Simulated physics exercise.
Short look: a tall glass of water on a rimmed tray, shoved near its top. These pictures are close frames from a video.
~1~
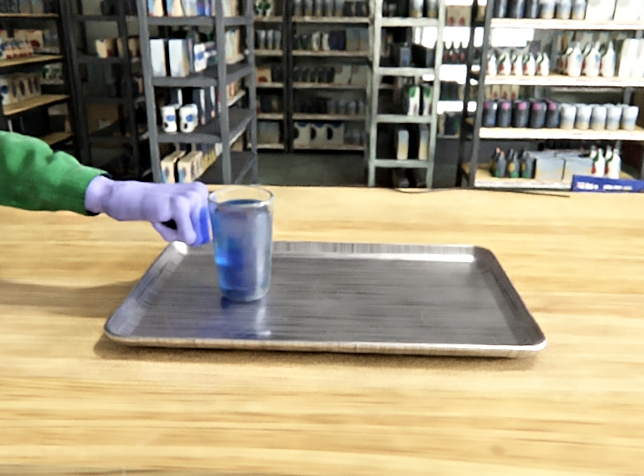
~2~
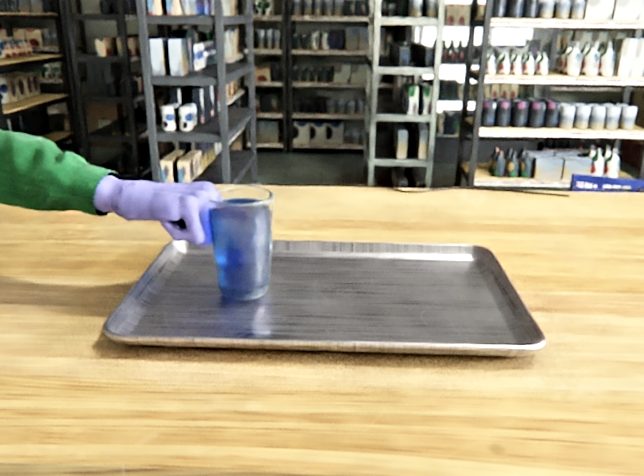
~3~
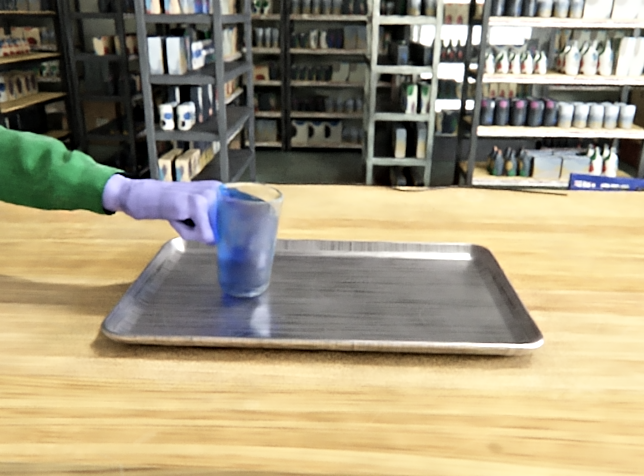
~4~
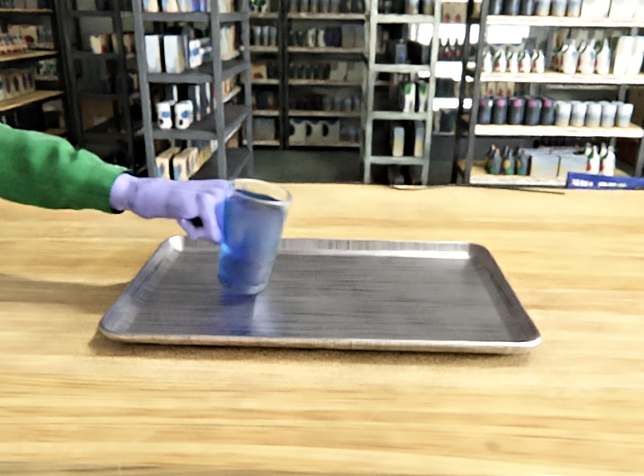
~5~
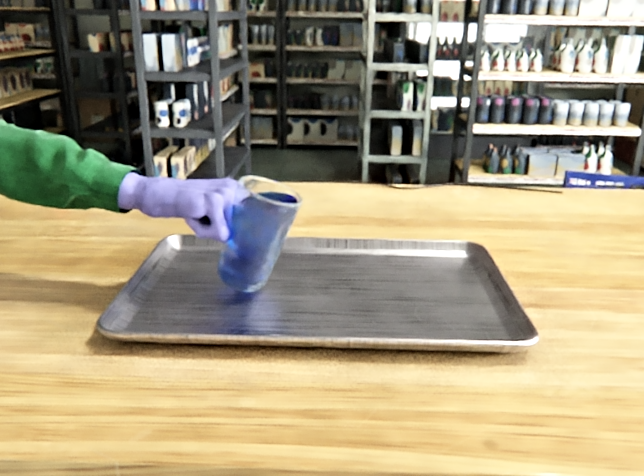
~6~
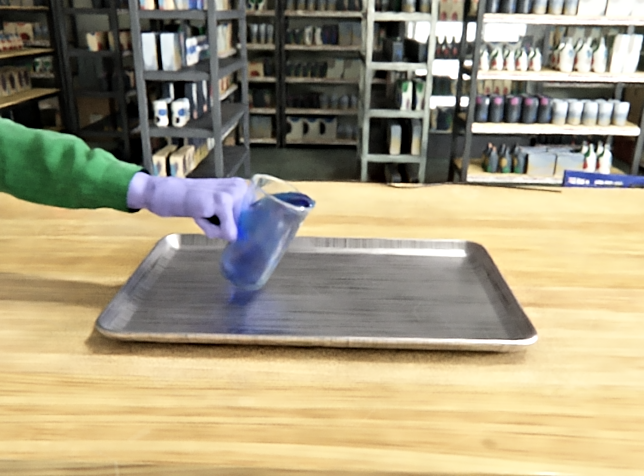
Tall glass of blue-looking liquid tilting steadily to the right on a metal tray as a purple-gloved hand pushes near its top.
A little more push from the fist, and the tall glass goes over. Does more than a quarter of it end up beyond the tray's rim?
Yes.
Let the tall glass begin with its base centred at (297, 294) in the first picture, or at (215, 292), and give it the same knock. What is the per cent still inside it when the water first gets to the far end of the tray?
Respectively, some 70 and 55 percent.
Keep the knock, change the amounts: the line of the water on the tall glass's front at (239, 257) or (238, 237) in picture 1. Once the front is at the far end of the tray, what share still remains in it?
50 % and 70 %.
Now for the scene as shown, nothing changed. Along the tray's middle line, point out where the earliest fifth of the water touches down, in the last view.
Landing point, centre line: Approx. (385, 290).
A moment on, the tall glass lies on its side and 92 per cent is in the glass, 6 on the tray and 2 above or beyond its rim.
Next, the tall glass lies on its side and 52 per cent is in the glass, 41 on the tray and 7 above or beyond its rim.
Then the tall glass lies on its side and 32 per cent is in the glass, 41 on the tray and 27 above or beyond its rim.
Later the tall glass lies on its side and 17 per cent is in the glass, 39 on the tray and 44 above or beyond its rim.
Finally, 56 per cent is held by tray and glass, 44 is off the tray.
